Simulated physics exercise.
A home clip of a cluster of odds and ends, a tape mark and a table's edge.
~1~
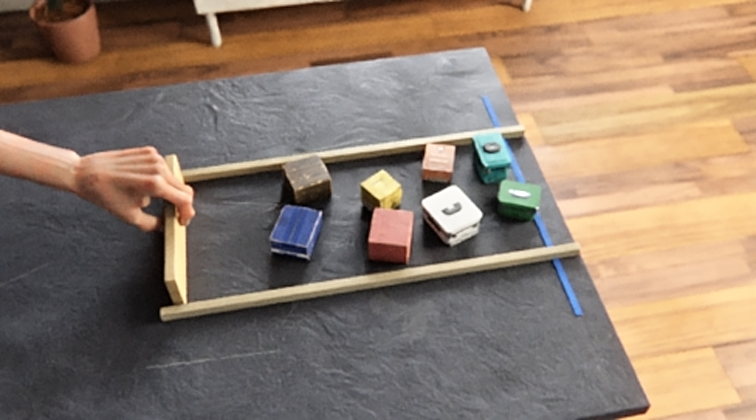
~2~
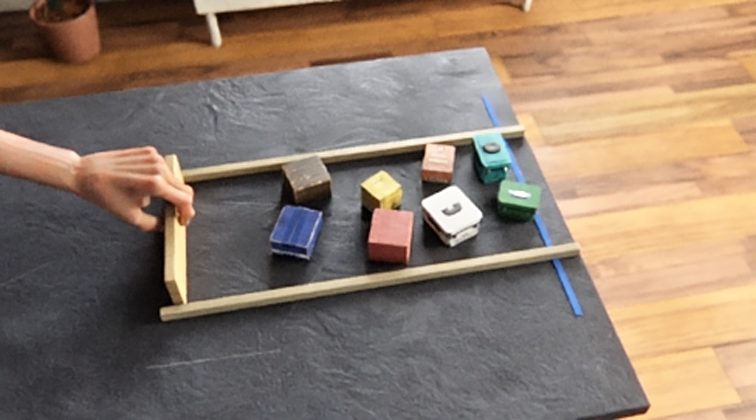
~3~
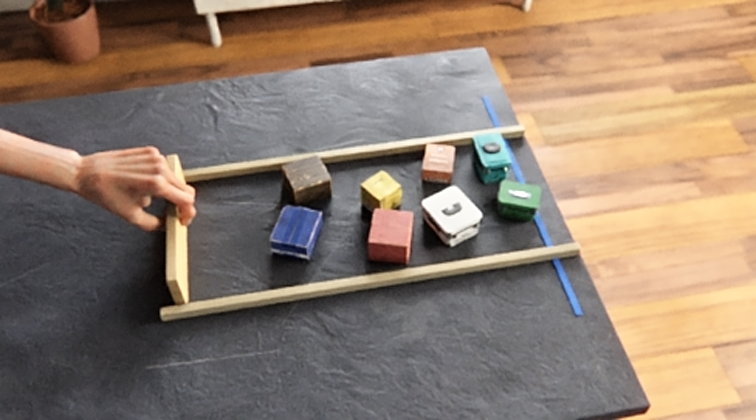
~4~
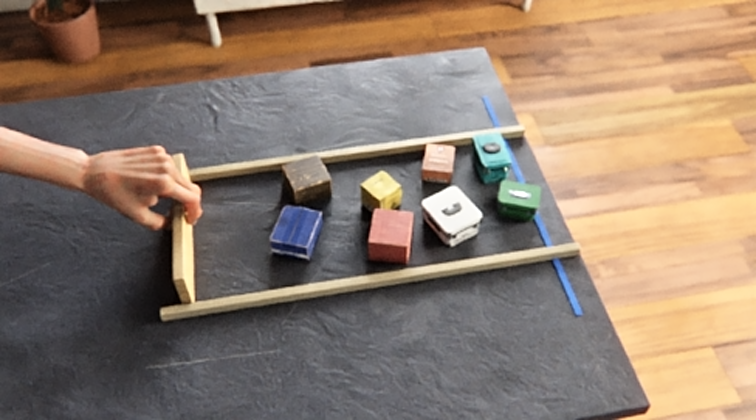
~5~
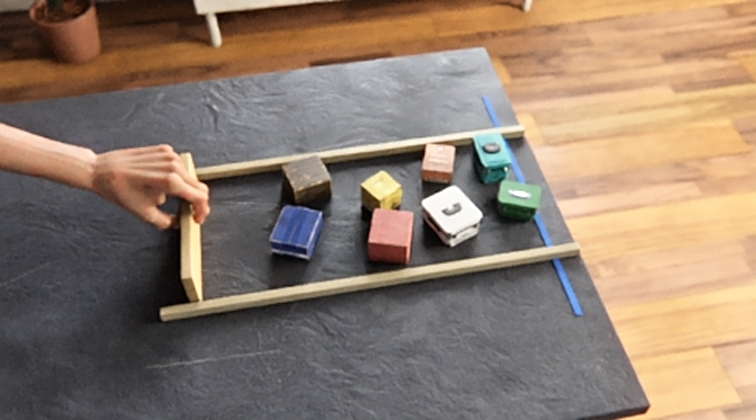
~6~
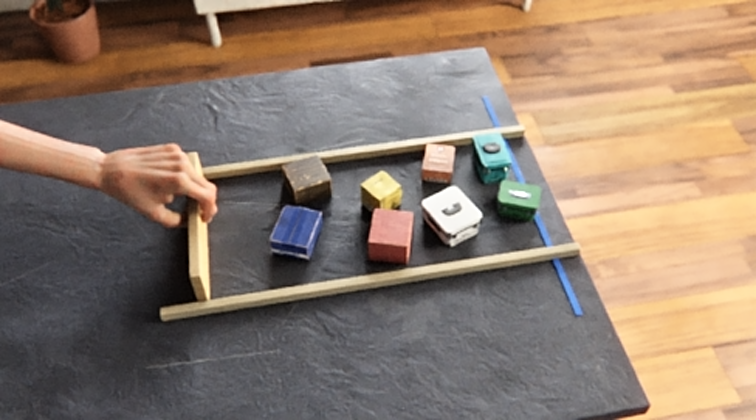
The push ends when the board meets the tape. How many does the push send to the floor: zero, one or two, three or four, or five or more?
In the end the number that fall off is five or more.
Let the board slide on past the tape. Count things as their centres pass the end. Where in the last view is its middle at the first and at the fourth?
About (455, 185), then (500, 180).
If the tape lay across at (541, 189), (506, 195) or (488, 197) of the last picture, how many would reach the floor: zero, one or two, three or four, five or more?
In that order: At least five; five or more; one or two.
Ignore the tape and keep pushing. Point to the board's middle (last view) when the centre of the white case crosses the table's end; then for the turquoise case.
About (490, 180), and (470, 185) for the other.
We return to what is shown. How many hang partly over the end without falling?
That would be 3.
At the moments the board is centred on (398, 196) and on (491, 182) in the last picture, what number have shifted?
First 6, then 8.
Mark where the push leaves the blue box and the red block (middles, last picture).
Near (546, 183) and (568, 225).
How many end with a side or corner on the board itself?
The number is 3.
Soon after, none off yet; green case at rest near (518, 202); turquoise case at rest near (490, 157); orange box at rest near (439, 163).
In the end, the number that fall off is five or more; gone, yellow box, white case, orange box, turquoise case and green case.
